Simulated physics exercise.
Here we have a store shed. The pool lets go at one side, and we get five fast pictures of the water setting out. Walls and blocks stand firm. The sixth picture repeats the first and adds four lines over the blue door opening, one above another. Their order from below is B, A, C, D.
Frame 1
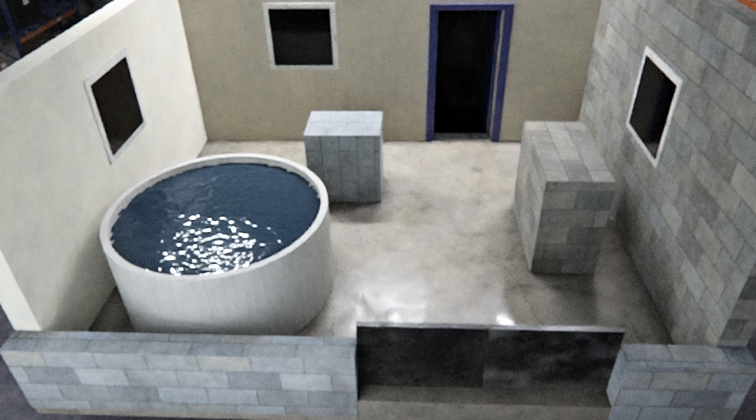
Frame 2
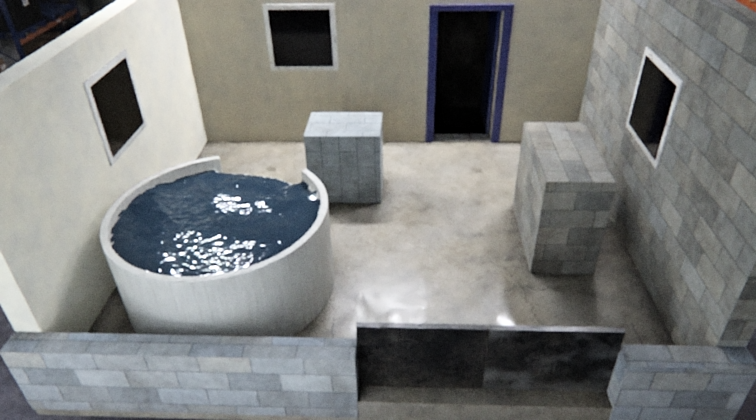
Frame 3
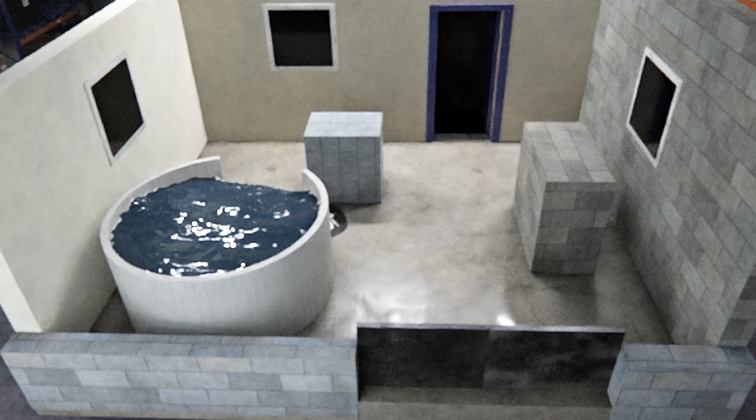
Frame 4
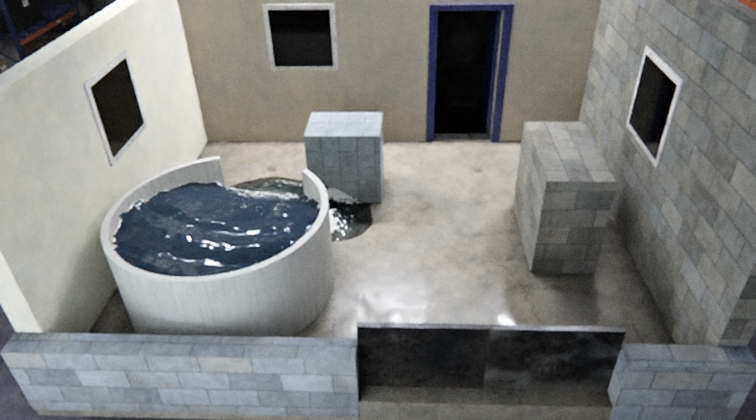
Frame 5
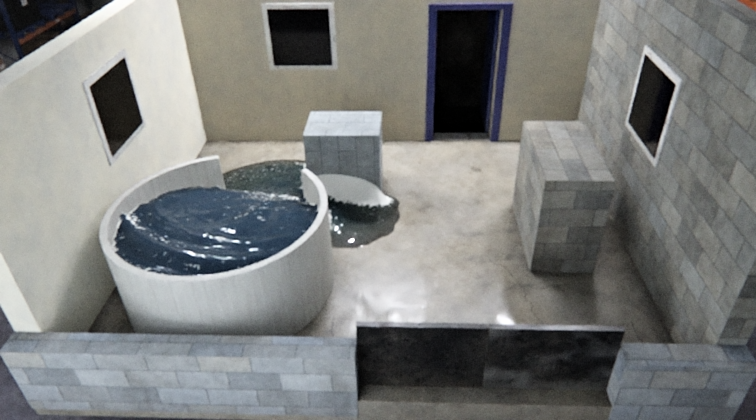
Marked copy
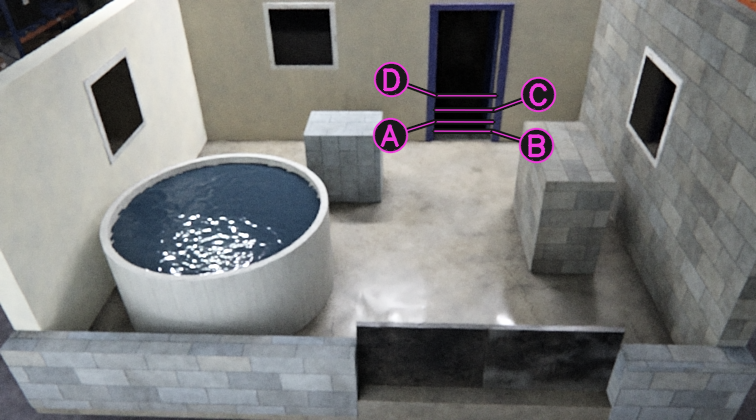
A round pool opens at its back and water pours out, spreading around a grey block.
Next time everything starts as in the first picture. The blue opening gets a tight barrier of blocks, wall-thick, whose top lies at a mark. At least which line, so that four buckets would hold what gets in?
Mark B just does it.
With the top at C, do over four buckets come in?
No.
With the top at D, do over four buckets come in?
No.
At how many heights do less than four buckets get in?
All four.
On the marked copy, A at (463, 121); B at (463, 131); C at (464, 110); D at (465, 95); from the bottom up B, A, C, D.
Choosing A, nothing gets over.
Choosing B, nothing gets over.
Choosing C, nothing gets over.
Choosing D, nothing gets over.
